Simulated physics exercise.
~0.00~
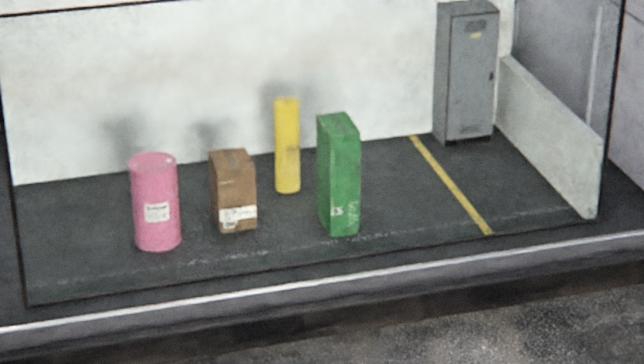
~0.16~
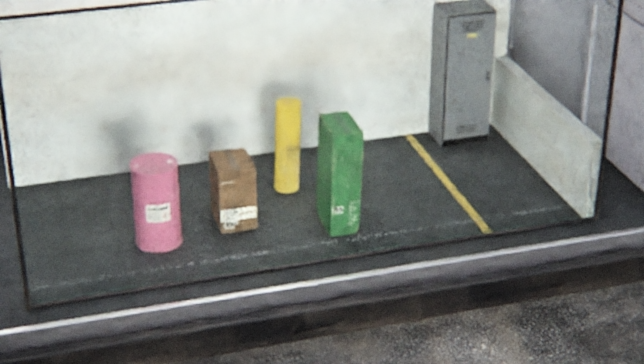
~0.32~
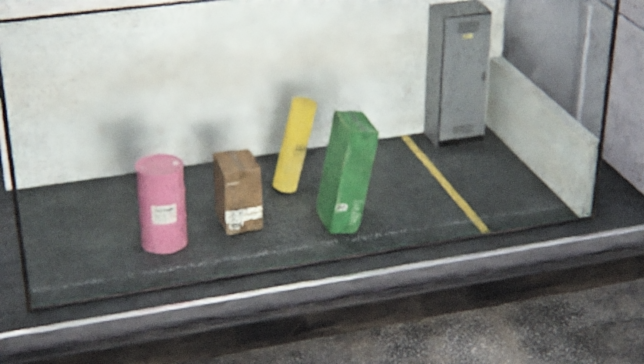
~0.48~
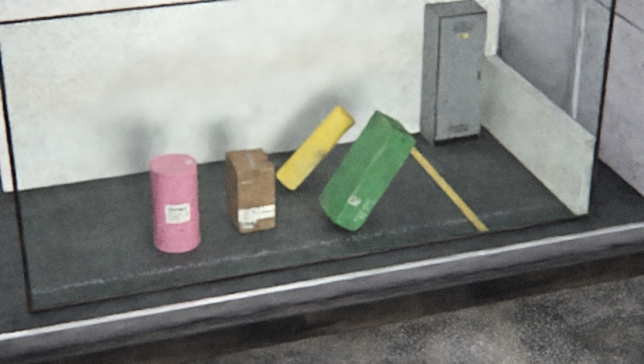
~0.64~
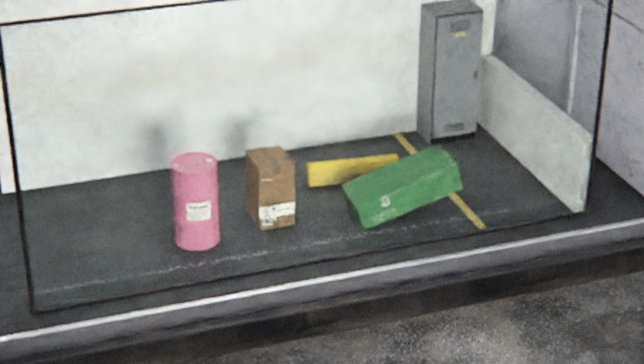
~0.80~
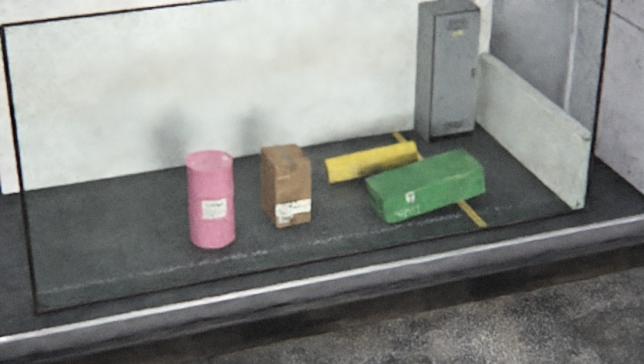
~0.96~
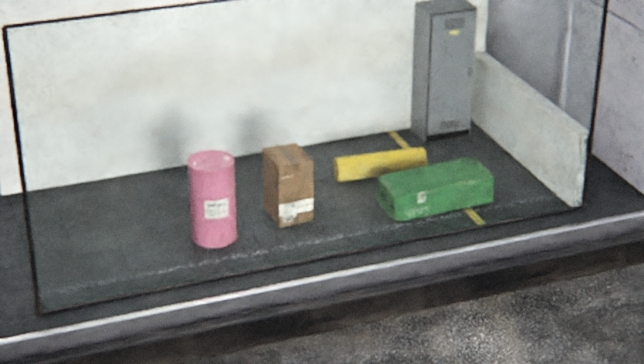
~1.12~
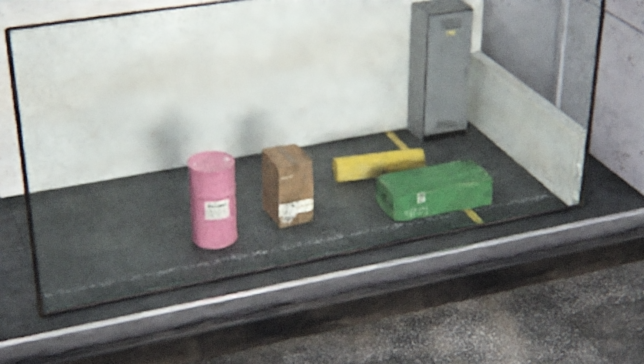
A tall green box and a yellow roll tipped over to the right and ended up lying on their sides near the yellow floor line, while a pink drum and a brown pack slid a little rightward, stayed upright and came to rest.
